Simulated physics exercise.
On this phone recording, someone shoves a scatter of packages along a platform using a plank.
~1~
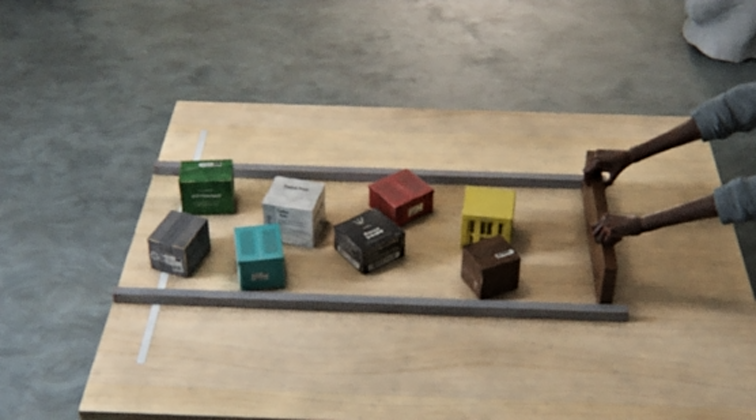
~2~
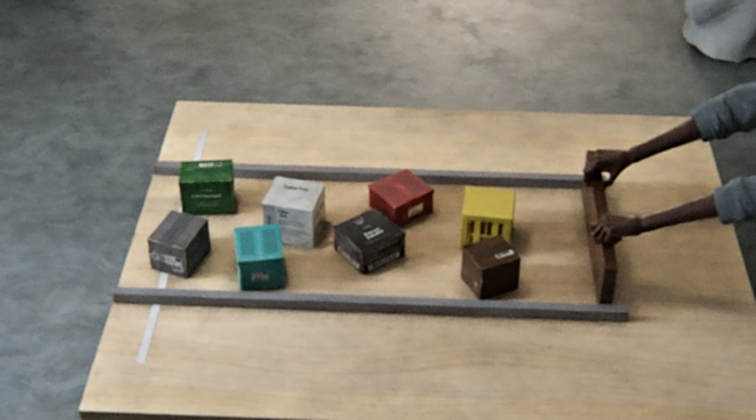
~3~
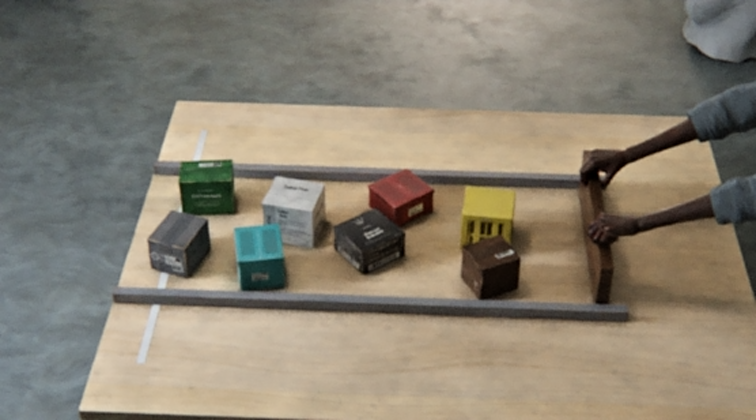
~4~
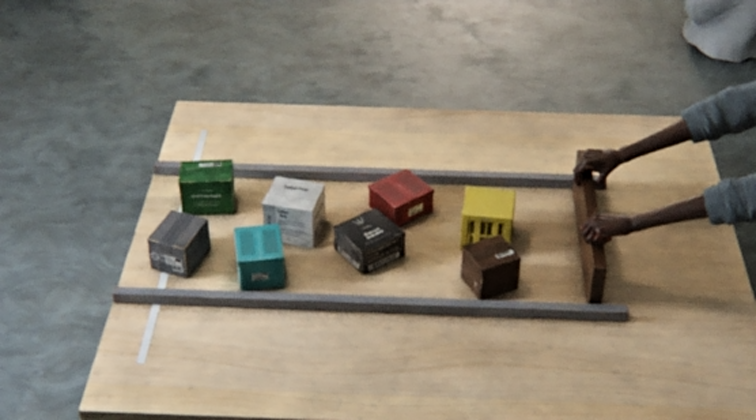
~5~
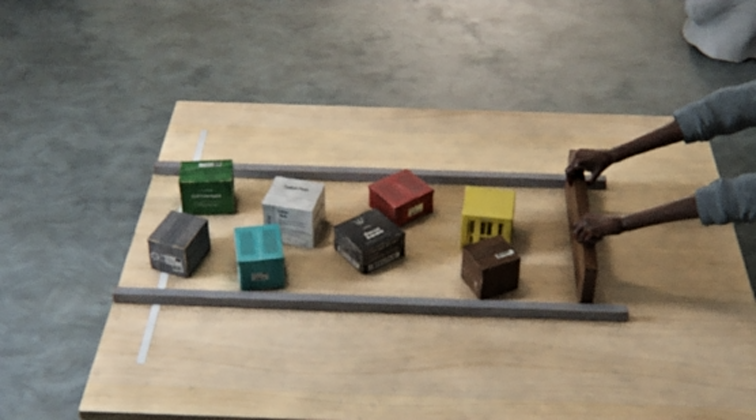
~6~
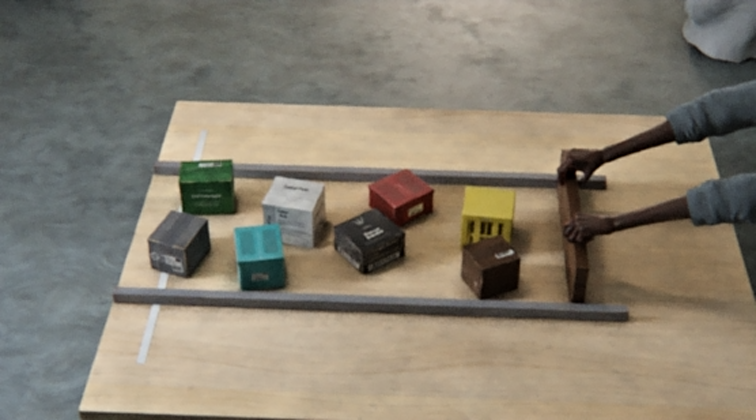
In this clip, colourful boxes sit scattered between two rails on a wooden surface while two hands at the right slide an upright plank a short way left toward them; the boxes stay still.
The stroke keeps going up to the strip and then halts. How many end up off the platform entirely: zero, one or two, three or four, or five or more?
Five or more.
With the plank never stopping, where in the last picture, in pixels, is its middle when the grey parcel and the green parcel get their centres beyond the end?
(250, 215) and (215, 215), roughly.
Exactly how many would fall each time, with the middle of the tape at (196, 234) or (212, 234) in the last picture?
Respectively 5 and 2.
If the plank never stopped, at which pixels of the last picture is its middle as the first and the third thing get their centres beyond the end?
I'd say close to (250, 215), and after that close to (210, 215).
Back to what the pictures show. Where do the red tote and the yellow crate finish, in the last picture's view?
The one named first is at (163, 180), the next at (155, 200).
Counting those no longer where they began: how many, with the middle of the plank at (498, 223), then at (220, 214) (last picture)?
2 at one spot and 8 at the other.
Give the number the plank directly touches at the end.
3 of them.
Soon after, none off yet; grey parcel at rest near (179, 244); green parcel at rest near (207, 187); turquoise tote at rest near (260, 258).
By the end, the number that fall off is five or more; fallen, black box, white box, turquoise tote, green parcel and grey parcel.
